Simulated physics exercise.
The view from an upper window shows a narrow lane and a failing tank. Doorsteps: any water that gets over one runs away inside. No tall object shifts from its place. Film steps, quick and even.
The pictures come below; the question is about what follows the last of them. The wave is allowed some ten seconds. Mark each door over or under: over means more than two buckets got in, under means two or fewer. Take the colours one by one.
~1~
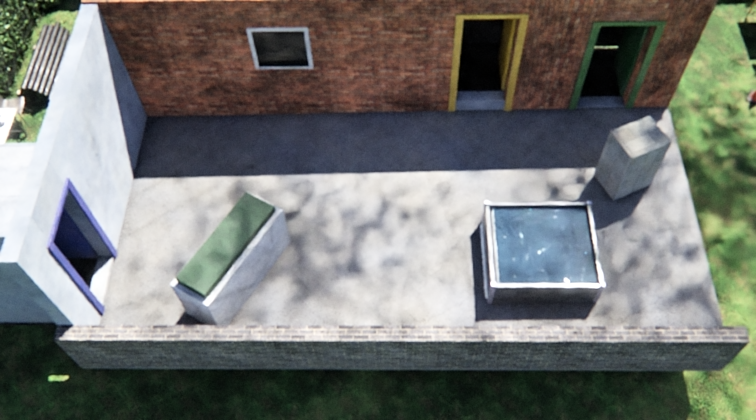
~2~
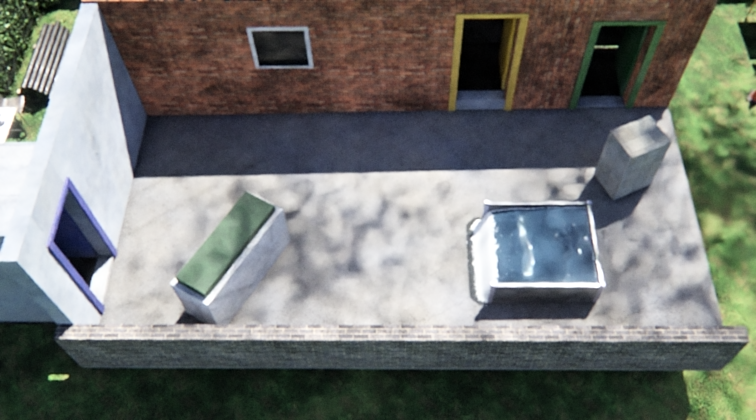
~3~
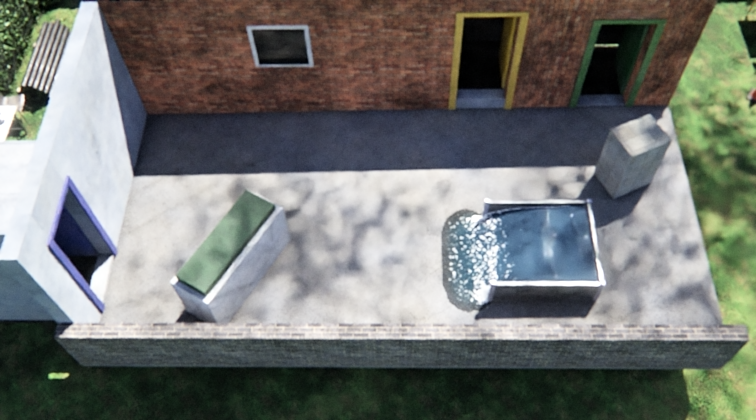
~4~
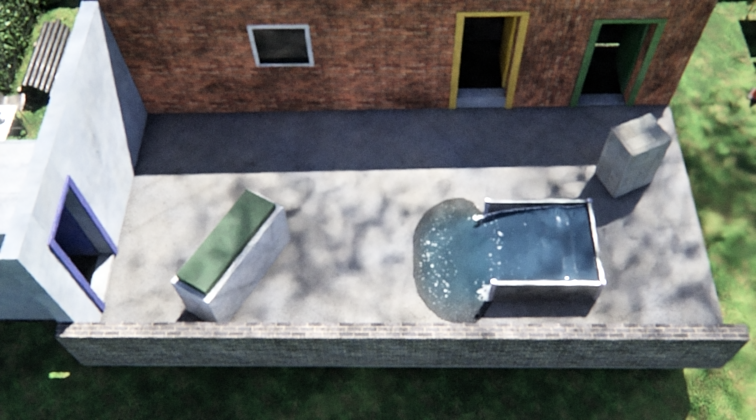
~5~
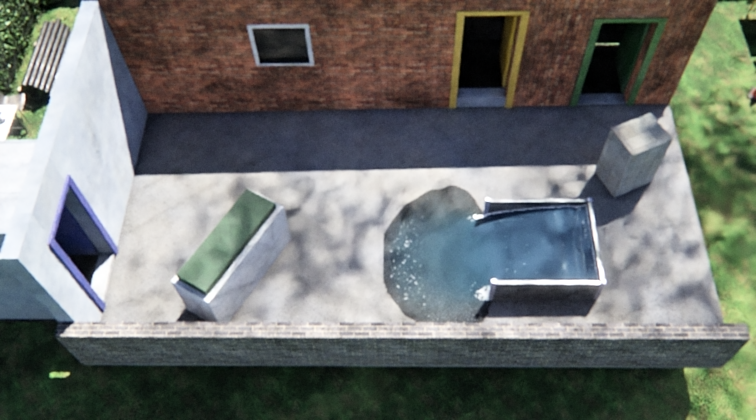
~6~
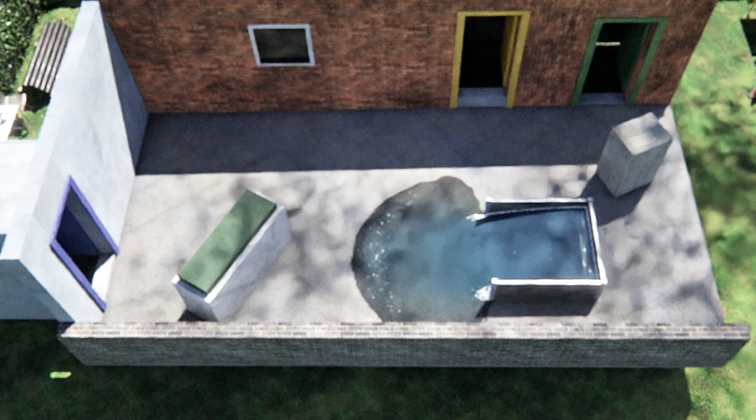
Yellow door - under, green door - under, blue door - under.
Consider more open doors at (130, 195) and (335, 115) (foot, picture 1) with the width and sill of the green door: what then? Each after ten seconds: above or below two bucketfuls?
Taken in sequence: Exceeded, then not exceeded.
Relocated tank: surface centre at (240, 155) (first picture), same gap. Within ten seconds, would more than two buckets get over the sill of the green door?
Checking each in turn, the green door comes in short.
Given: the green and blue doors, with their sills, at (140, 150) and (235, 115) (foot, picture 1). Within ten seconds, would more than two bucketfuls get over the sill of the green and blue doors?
Door by door: Green tops the limit, blue doesn't reach the mark.
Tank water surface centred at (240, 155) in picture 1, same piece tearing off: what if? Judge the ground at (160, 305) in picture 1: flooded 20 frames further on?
Outcome at that point: Waterlogged.
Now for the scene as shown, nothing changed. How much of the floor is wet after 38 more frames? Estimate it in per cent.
Roughly 50 percent.
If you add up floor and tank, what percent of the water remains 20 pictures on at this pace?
I'd say around 100 per cent.
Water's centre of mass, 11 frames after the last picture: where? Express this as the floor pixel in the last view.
Roughly (387, 259).
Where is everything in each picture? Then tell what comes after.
The first picture shows still water in the tank at (542, 245).
In the second picture, water pours out at (489, 254) and has run to (476, 222).
In the third picture, the front is at (462, 215), out from the gap at (489, 254).
In the fourth picture, the front is at (426, 220), out from the gap at (490, 254).
In the fifth picture, the front is at (390, 281), out from the gap at (490, 254).
In the sixth picture, water pours out at (491, 254) and has run to (362, 239).
A moment on, water covers 25 % of the floor; the yellow door not reached, the green door not reached, the blue door not reached.
Next, water covers 35 % of the floor; the yellow door not reached, the green door not reached, the blue door not reached.
Then, water covers 50 % of the floor; the yellow door not reached, the green door not reached, the blue door wet at the sill, nothing in.
Later, water covers 50 % of the floor; the yellow door not reached, the green door not reached, the blue door under two buckets in.
In the end, water covers 55 % of the floor; the yellow door not reached, the green door not reached, the blue door under two buckets in.
